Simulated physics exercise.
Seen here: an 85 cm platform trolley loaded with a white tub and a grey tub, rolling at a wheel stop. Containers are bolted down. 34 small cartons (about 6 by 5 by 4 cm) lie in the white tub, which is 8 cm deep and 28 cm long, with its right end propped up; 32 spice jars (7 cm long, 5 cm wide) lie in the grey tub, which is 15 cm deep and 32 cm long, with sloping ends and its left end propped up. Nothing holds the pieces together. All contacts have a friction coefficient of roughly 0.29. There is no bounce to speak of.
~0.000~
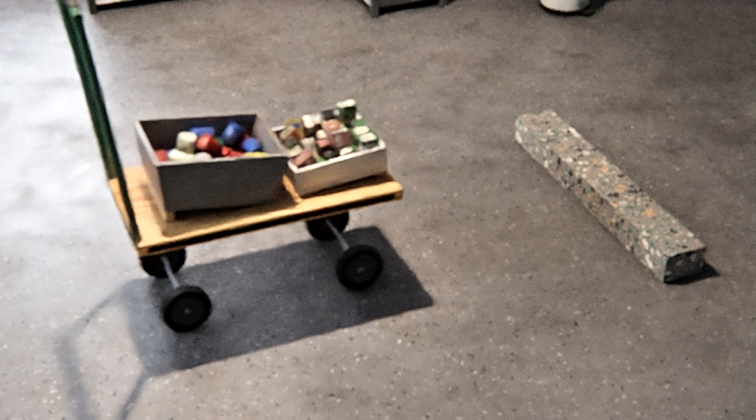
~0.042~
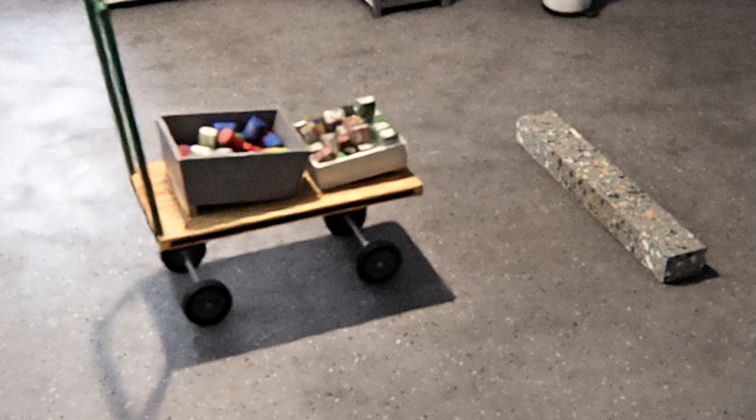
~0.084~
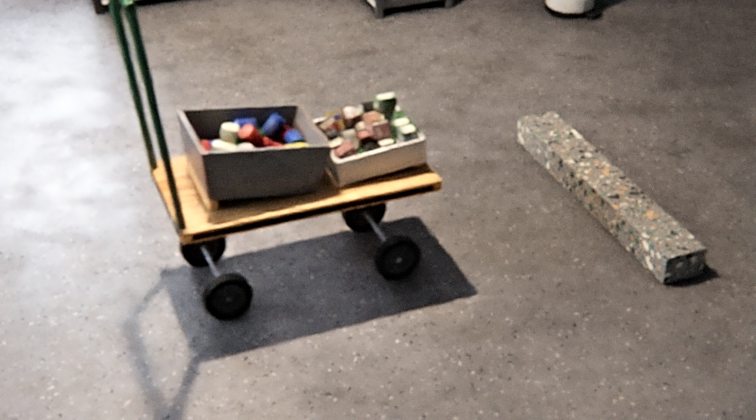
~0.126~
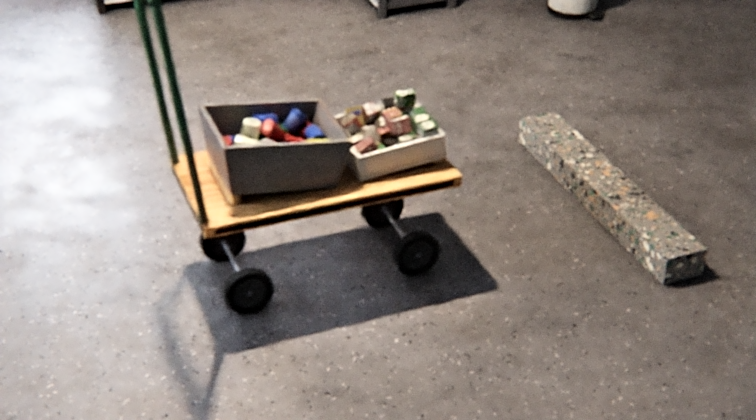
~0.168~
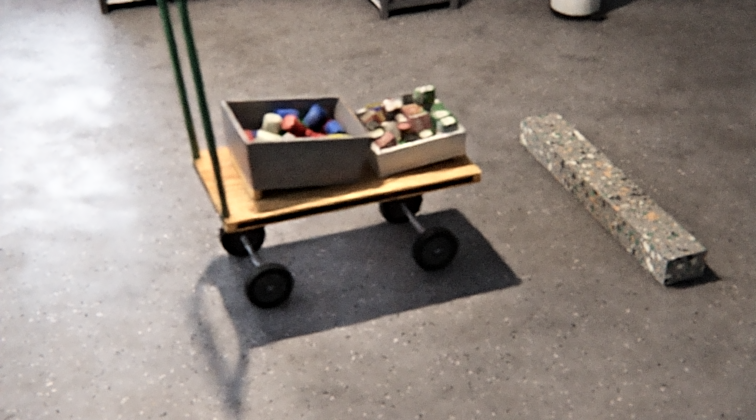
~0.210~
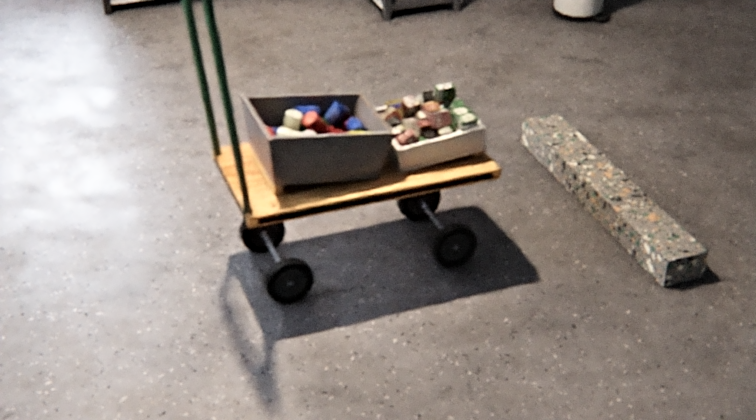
A grey, speckled floor in an indoor space is seen from above at an angle, in a nearly still view. A wooden platform trolley with a green handle and black wheels carries a grey tub of red, blue and pale jars, with a white tub of small mixed-coloured items to its right; a speckled block lies farther right. The trolley rolls steadily rightward, narrowing the gap, while both loads stay aboard.
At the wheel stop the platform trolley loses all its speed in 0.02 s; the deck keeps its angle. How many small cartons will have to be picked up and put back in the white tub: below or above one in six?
It sheds less than a sixth of them.
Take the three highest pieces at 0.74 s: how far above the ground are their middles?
Roughly 58 cm.
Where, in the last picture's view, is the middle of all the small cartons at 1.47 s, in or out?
Near (573, 102).
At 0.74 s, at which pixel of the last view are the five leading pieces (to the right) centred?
Around (611, 86).
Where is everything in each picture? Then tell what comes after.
In the first picture (we follow the rim corner now nearest the camera), white tub at (299, 171); grey tub at (160, 164); 88 cm still to roll; nothing out yet.
In the second picture, white tub at (319, 166); grey tub at (182, 158); 81 cm still to roll.
In the third picture, white tub at (340, 161); grey tub at (205, 152); 74 cm still to roll.
In the fourth picture, white tub at (361, 156); grey tub at (228, 147); 67 cm still to roll.
In the fifth picture, white tub at (381, 152); grey tub at (250, 142); 60 cm still to roll.
In the sixth picture, white tub at (402, 148); grey tub at (272, 138); 53 cm still to roll; nothing out yet.
After 0.52 s, contact.
After 0.62 s, 1 of 34 out of the white tub and 0 of 32 out of the grey tub.
After 0.74 s, 1 of 34 out of the white tub and 0 of 32 out of the grey tub.
After 0.97 s, 1 of 34 out of the white tub and 1 of 32 out of the grey tub.
Final count (at 1.47 s), 1 of 34 out of the white tub and 1 of 32 out of the grey tub. Asked share, 1 of 34, 3 per cent.
